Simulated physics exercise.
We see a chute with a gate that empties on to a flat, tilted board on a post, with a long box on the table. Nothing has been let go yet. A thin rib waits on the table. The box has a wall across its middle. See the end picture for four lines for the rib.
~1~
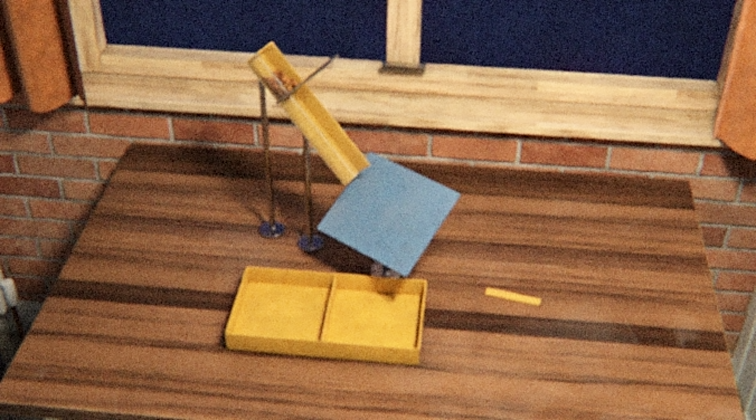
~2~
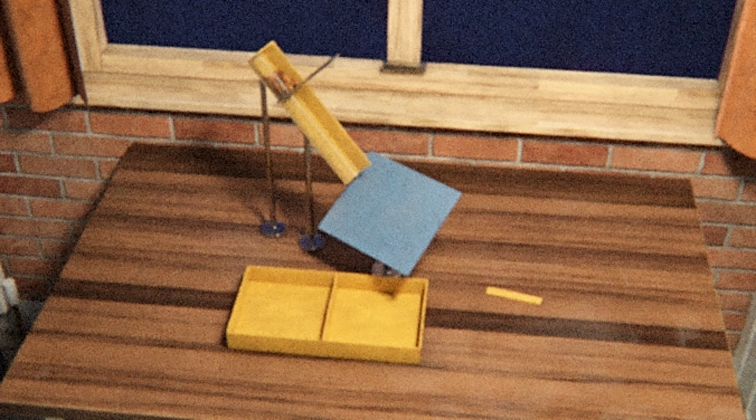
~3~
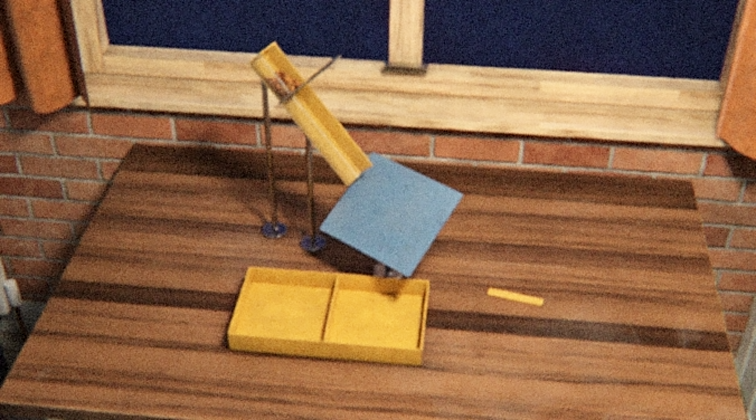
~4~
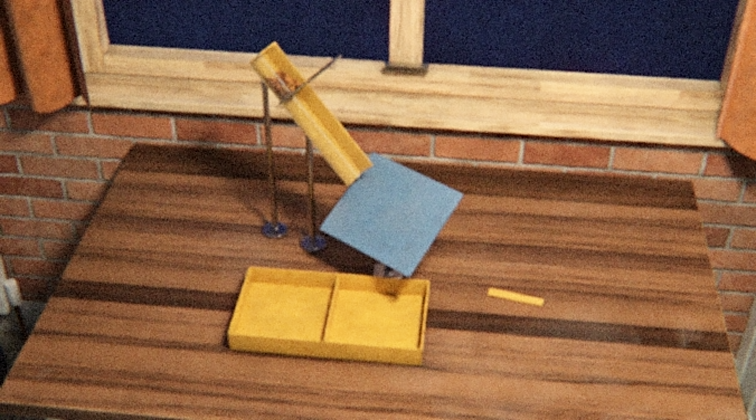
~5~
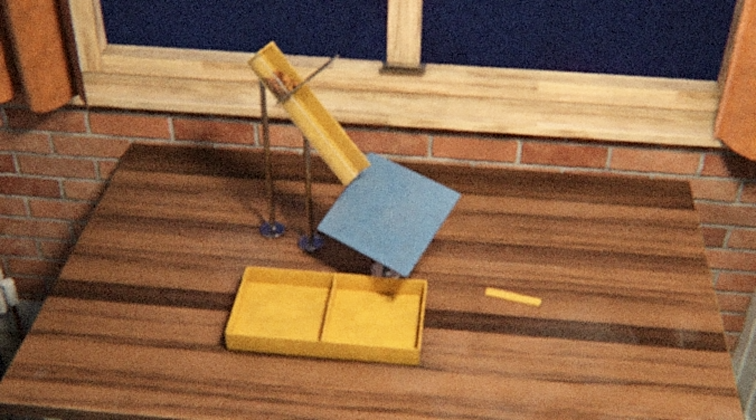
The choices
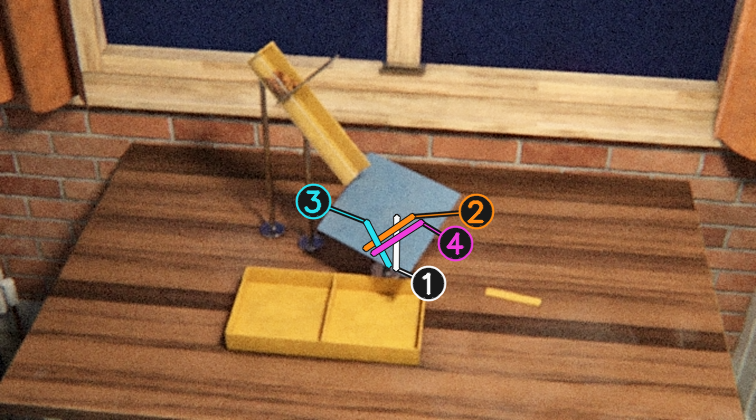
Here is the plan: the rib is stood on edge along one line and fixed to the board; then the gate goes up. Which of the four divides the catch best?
Take 2.
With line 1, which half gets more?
The right half.
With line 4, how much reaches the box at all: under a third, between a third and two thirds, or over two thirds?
Line 4 gives over two thirds.
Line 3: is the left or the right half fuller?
More lands on the right.
On the marked copy, line 1 from (396, 217) to (396, 268); line 2 from (412, 216) to (365, 248); line 3 from (366, 222) to (388, 265); line 4 from (421, 222) to (373, 253).
With 1, of what is caught, about a tenth in the left half, almost all in the right.
With 2, of what is caught, roughly half in the left half, roughly half in the right.
With 3, of what is caught, about a tenth in the left half, the larger part in the right.
With 4, of what is caught, about a tenth in the left half, the larger part in the right.
